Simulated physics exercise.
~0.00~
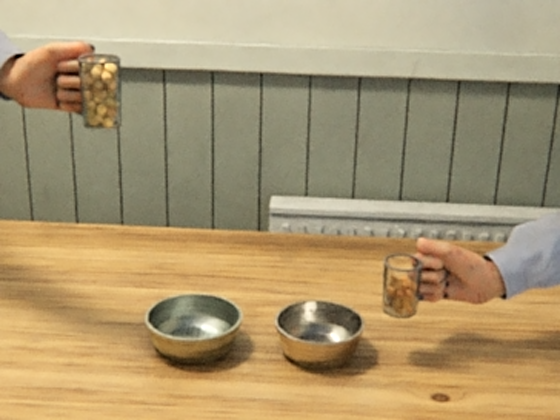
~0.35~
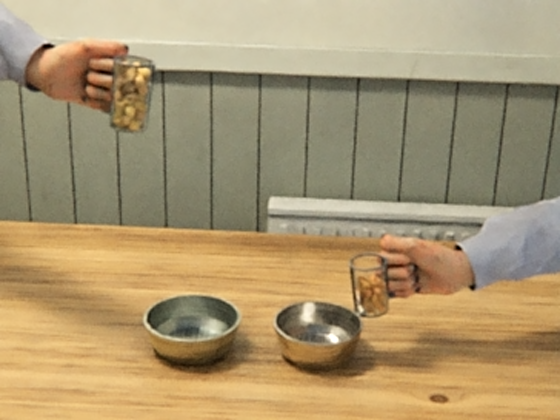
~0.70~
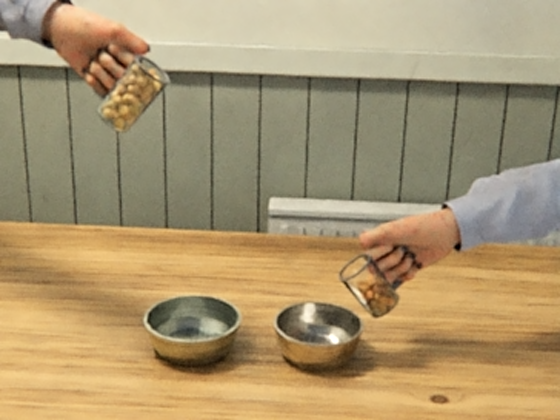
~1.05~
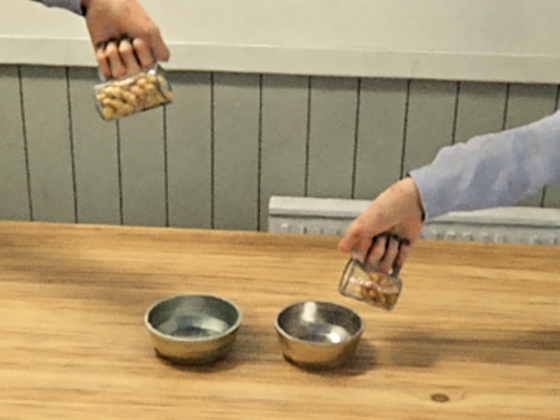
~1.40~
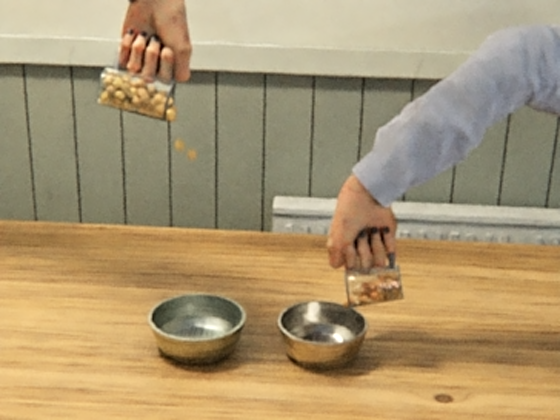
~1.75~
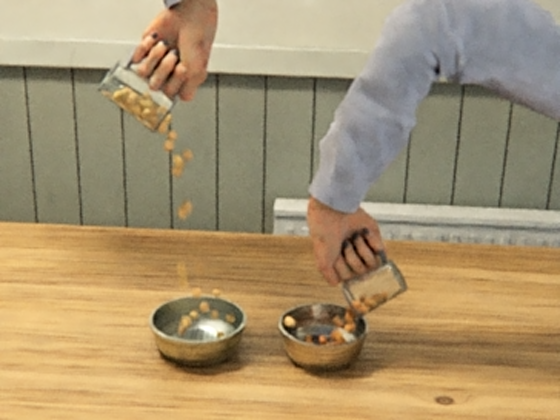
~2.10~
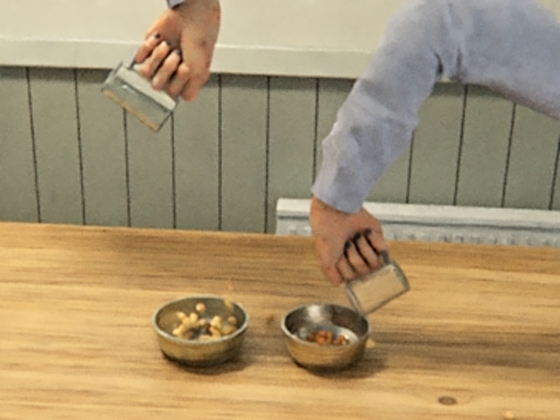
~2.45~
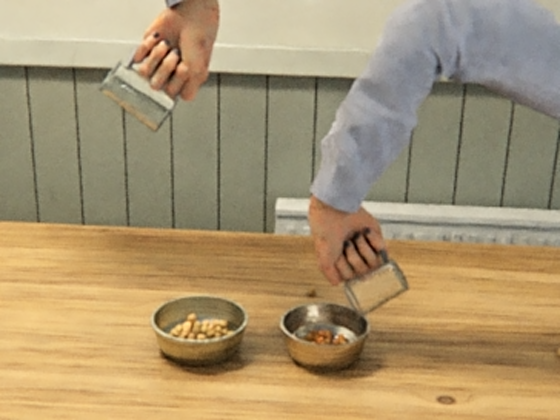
The clip opens on two hands holding glass mugs of small, rounded, nut-like pieces above a wooden table with two metal bowls, the left mug held much higher than the right. Both hands move inward toward the bowls, then begin tilting their mugs. The mugs roll onto their sides, and a few pale pieces slip from the left one. Both then tip further, sending a long stream down on the left and a short spill of reddish-brown pieces on the right. Finally, the emptied mugs stay tilted over the bowls, where the pieces have settled.
